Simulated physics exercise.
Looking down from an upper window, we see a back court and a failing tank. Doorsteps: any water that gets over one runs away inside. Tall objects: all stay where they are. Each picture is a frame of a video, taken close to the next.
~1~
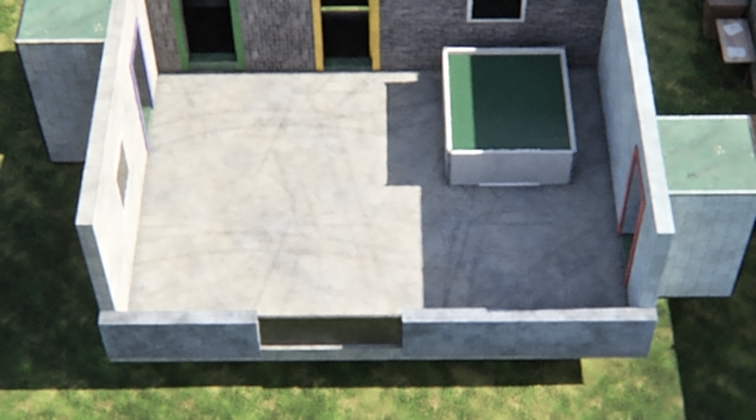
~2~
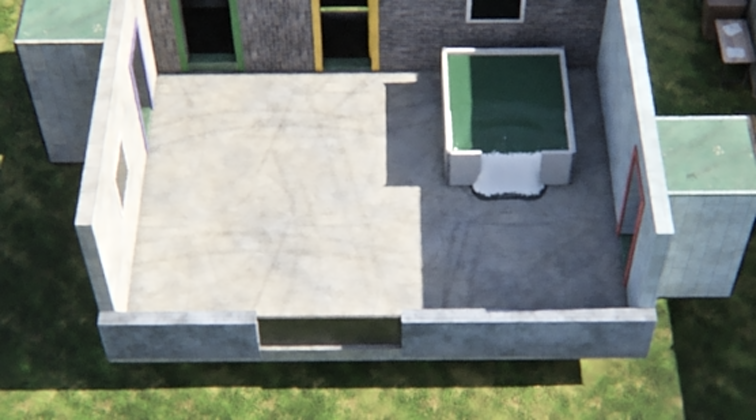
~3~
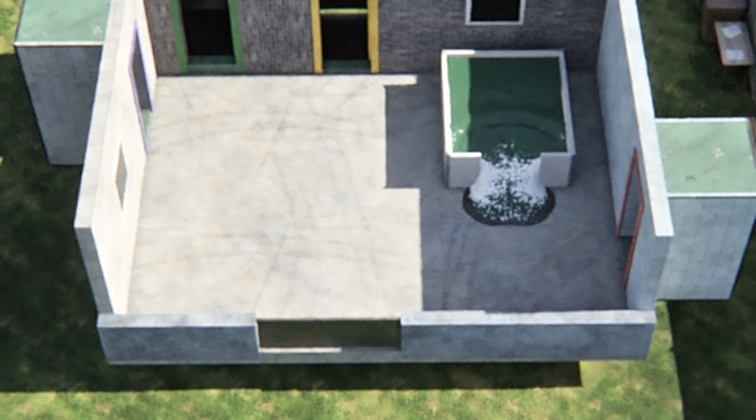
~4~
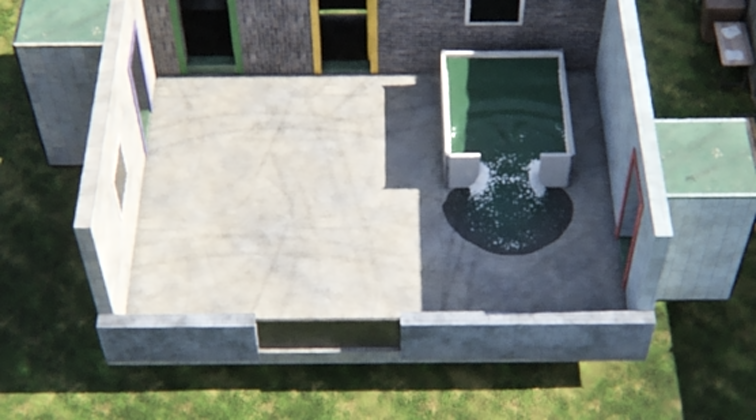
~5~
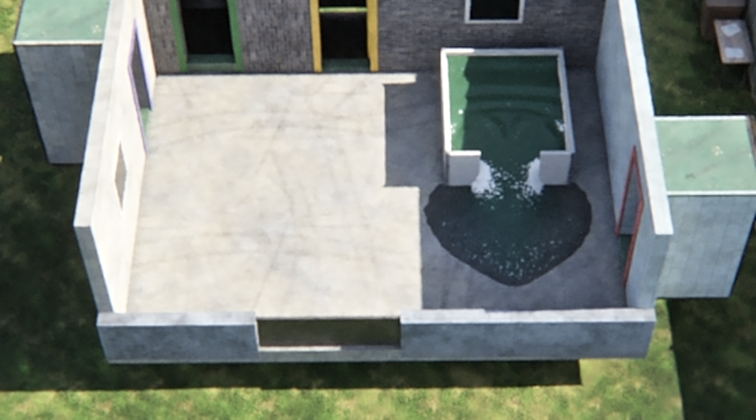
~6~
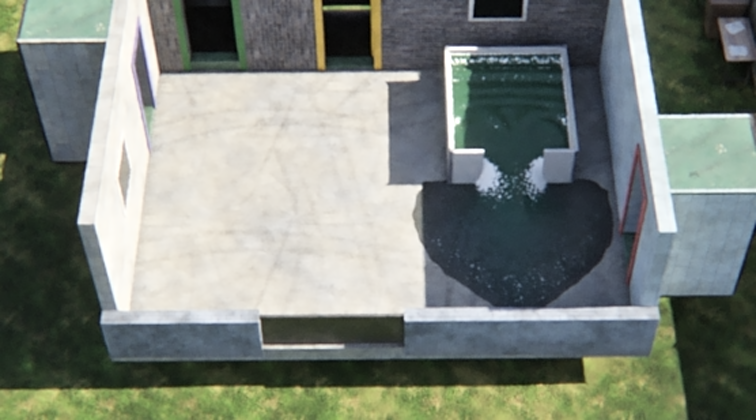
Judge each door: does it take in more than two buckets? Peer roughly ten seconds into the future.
The green door will be at or under the cap; the red door will be over the cap; the yellow door will be at or under the cap; the blue door will be at or under the cap.
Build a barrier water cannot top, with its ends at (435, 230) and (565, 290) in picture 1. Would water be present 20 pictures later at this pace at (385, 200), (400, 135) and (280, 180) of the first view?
Taking the points in order, they are inundated, inundated and inundated.
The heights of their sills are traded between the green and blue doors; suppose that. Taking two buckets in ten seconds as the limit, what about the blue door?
As far as I can tell, the blue one doesn't reach it.
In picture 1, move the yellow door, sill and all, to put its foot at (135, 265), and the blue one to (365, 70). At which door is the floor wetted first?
I'd go with the red one.
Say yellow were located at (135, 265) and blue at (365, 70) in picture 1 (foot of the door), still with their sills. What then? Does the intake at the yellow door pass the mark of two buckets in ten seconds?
Yellow door: Goes past it.
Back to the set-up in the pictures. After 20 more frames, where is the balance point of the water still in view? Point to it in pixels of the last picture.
I'd say near (484, 215).
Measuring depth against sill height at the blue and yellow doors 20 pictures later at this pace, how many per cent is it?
Some 0 percent, then some 0 percent.
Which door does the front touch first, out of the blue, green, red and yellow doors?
That's the red one.
A moment on, water covers 25 % of the floor; the green door not reached, the red door wet at the sill, nothing in, the yellow door not reached, the blue door not reached.
Next, water covers 30 % of the floor; the green door not reached, the red door under two buckets in, the yellow door not reached, the blue door not reached.
Then, water covers 45 % of the floor; the green door not reached, the red door over two buckets in, the yellow door not reached, the blue door not reached.
Later, water covers 70 % of the floor; the green door not reached, the red door far over two buckets in, the yellow door not reached, the blue door wet at the sill, nothing in.
In the end, water covers 90 % of the floor; the green door wet at the sill, nothing in, the red door far over two buckets in, the yellow door under two buckets in, the blue door wet at the sill, nothing in.
